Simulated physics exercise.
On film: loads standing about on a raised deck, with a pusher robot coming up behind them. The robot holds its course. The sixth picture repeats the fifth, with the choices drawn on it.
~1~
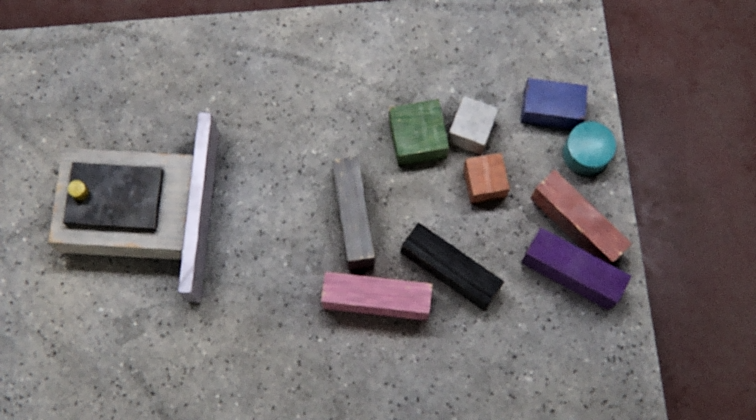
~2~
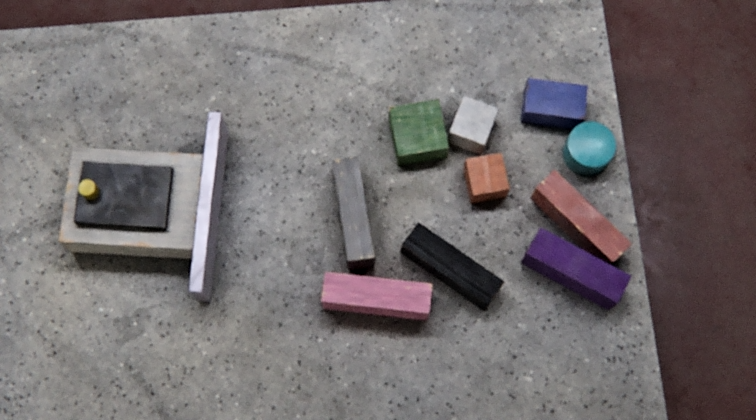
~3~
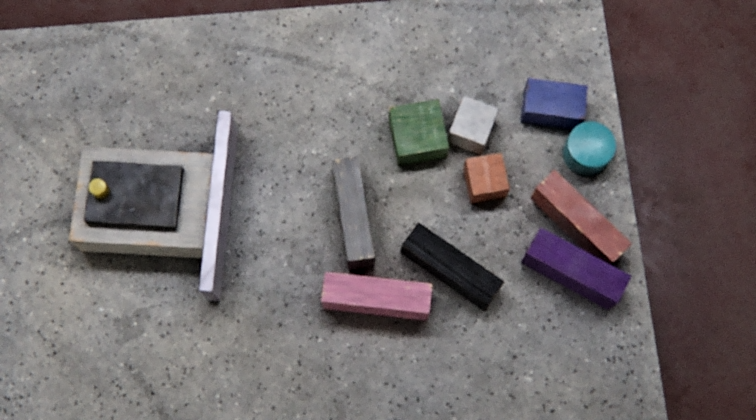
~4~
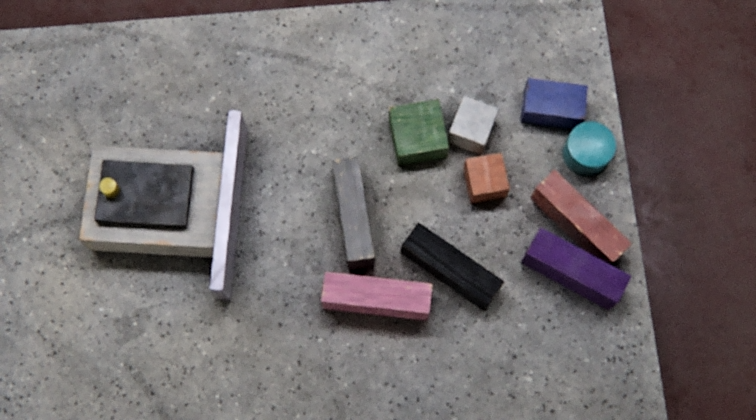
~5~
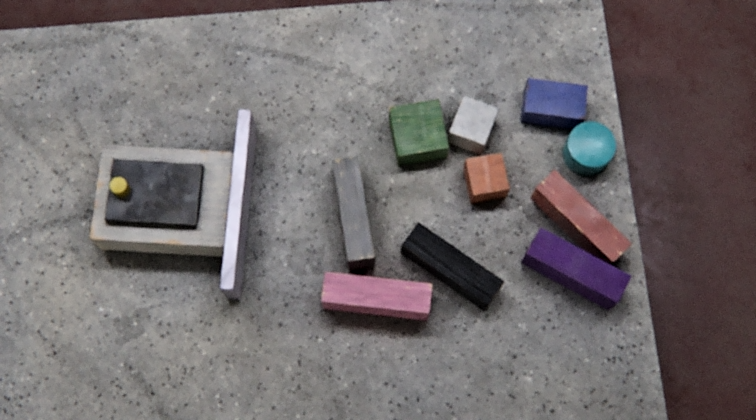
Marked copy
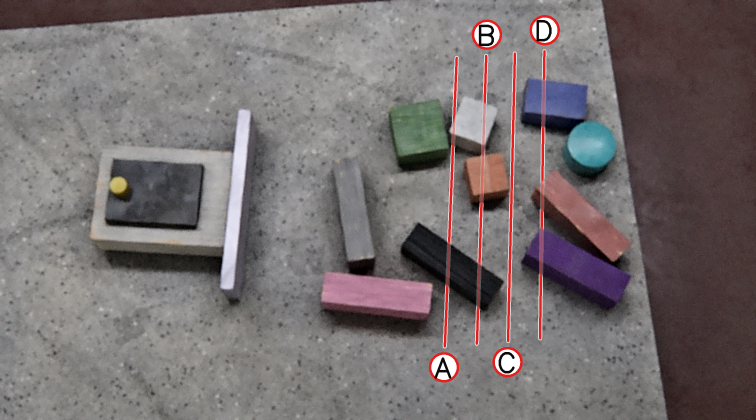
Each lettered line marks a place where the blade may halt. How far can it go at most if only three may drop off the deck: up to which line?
At D, and not beyond.
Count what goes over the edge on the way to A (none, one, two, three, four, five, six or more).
In all, none.
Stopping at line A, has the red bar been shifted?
No.
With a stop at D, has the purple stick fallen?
No.
On the marked copy, A at (451, 196); B at (482, 194); C at (512, 191); D at (542, 189).
With D. Early on, robot (274, 184); pink bar (402, 299); grey bar (368, 214).
Further on, robot (385, 175); blue crate (582, 102); white crate (534, 124).
At the end, robot (471, 168); red bar over the edge; turquoise canister over the edge; three fallen.
As for the rest, A is within the limit but short; B is within the limit but short; C is within the limit but short.
